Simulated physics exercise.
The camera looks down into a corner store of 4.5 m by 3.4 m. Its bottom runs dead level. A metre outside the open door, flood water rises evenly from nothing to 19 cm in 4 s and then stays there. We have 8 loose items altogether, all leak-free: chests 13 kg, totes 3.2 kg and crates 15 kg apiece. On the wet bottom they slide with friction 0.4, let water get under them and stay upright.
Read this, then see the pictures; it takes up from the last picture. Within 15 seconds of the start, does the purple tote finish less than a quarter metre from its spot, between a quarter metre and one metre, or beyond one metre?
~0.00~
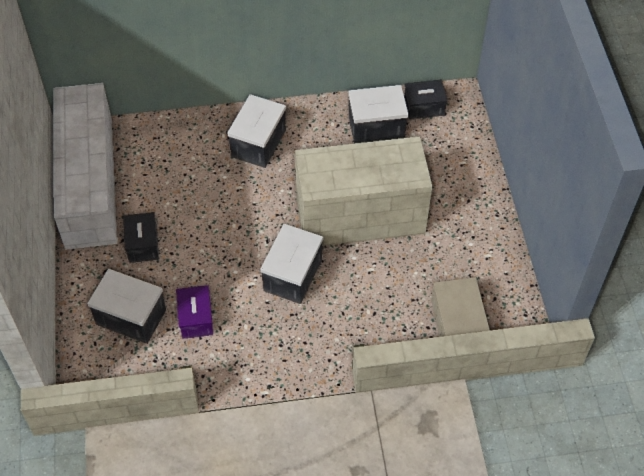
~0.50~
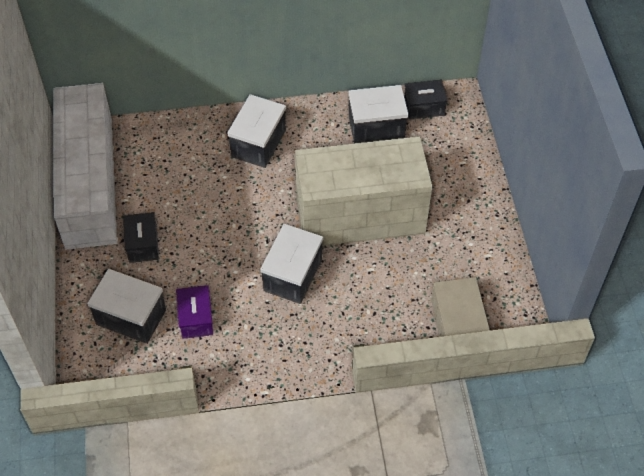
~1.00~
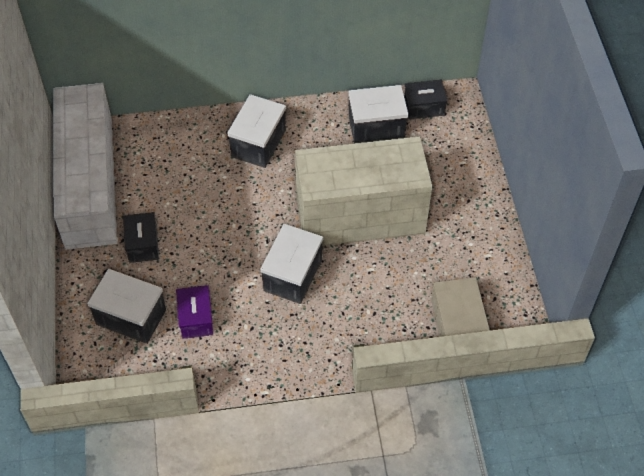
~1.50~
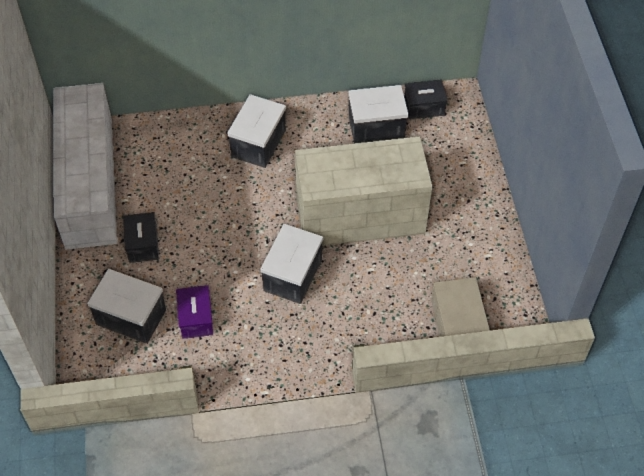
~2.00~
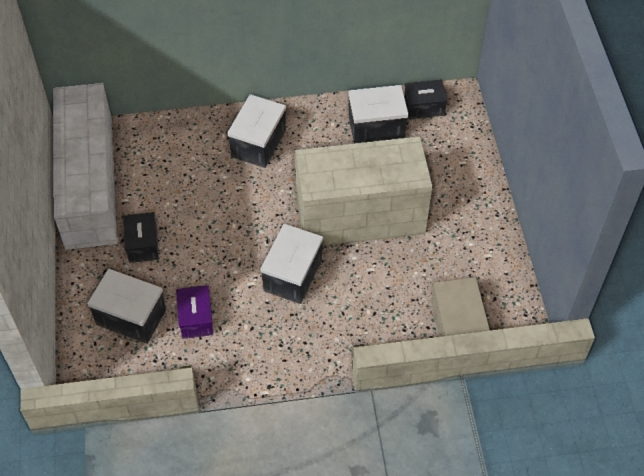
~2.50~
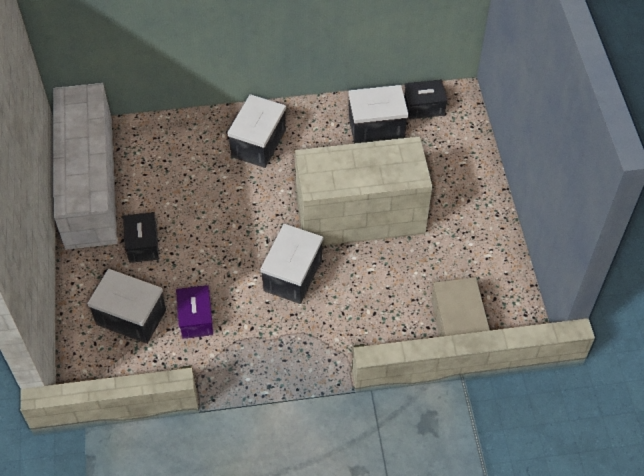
Between a quarter and one metre.
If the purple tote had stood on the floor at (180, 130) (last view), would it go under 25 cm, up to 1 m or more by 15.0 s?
Answer: It covers a big distance.
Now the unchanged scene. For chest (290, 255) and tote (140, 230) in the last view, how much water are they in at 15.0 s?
13 and 15 cm.
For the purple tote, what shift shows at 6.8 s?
Roughly 120 centimetres by that point.
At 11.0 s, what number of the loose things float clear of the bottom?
The number is 8.
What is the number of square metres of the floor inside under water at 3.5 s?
Roughly 1.5 m2 of it is wet.
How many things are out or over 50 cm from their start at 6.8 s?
By that time the total stands at 3.
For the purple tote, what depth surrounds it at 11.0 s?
Depth: About 7 cm.
After 3.5 s the purple tote is near (193, 306), 0.0 m from its start, aground; 0 afloat.
After 6.8 s the purple tote is near (72, 256), 1.3 m from its start, afloat; 2 afloat.
After 11.0 s the purple tote is near (75, 337), 1.1 m from its start, afloat; 8 afloat.
After 15.0 s the purple tote is near (151, 295), 0.4 m from its start, afloat; 8 afloat.
